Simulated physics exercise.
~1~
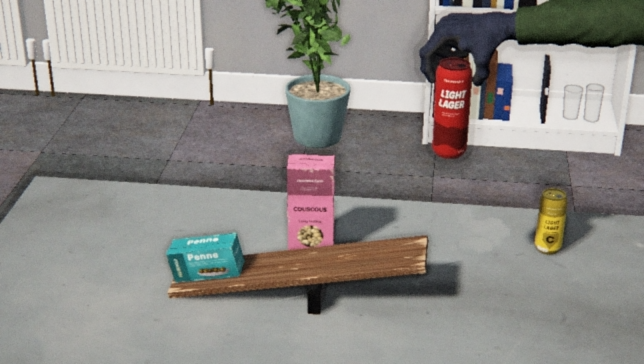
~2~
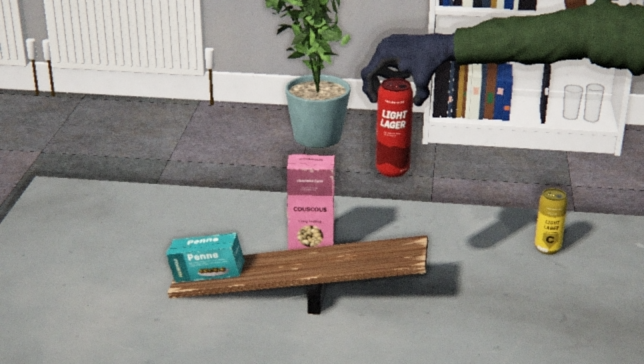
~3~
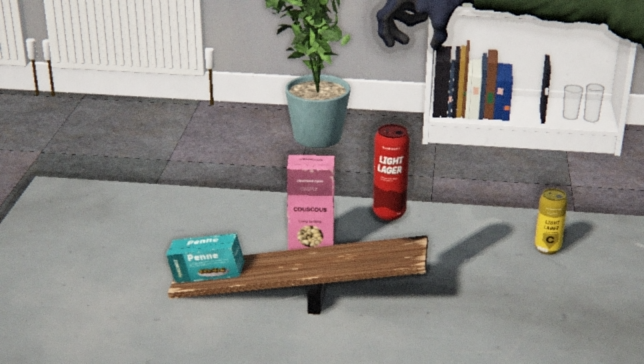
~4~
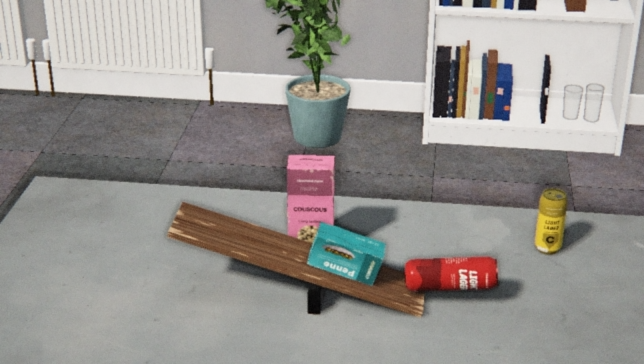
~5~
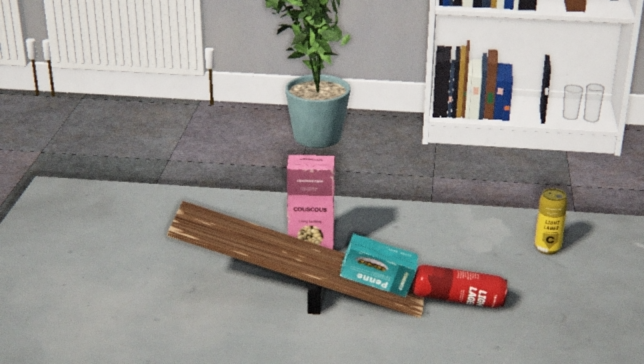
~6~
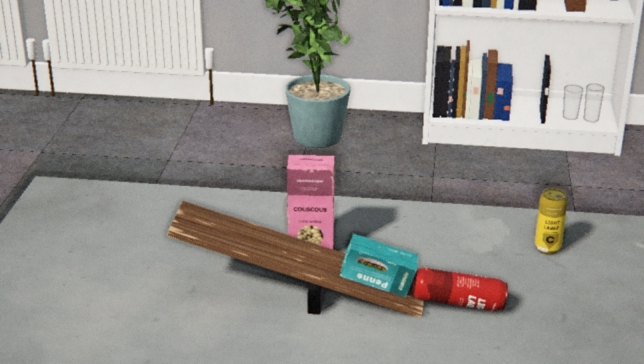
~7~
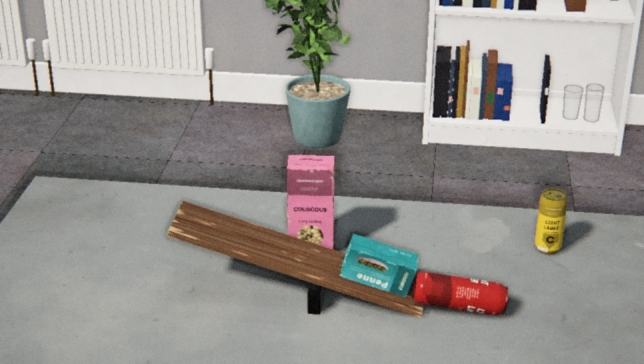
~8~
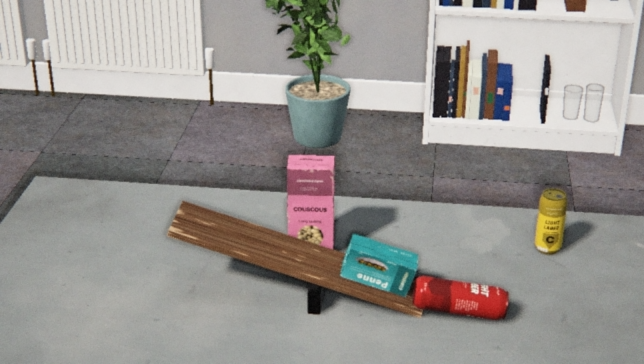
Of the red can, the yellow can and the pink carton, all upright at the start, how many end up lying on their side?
One of them ends up lying on its side, the red can. The yellow can and the pink carton stay standing.
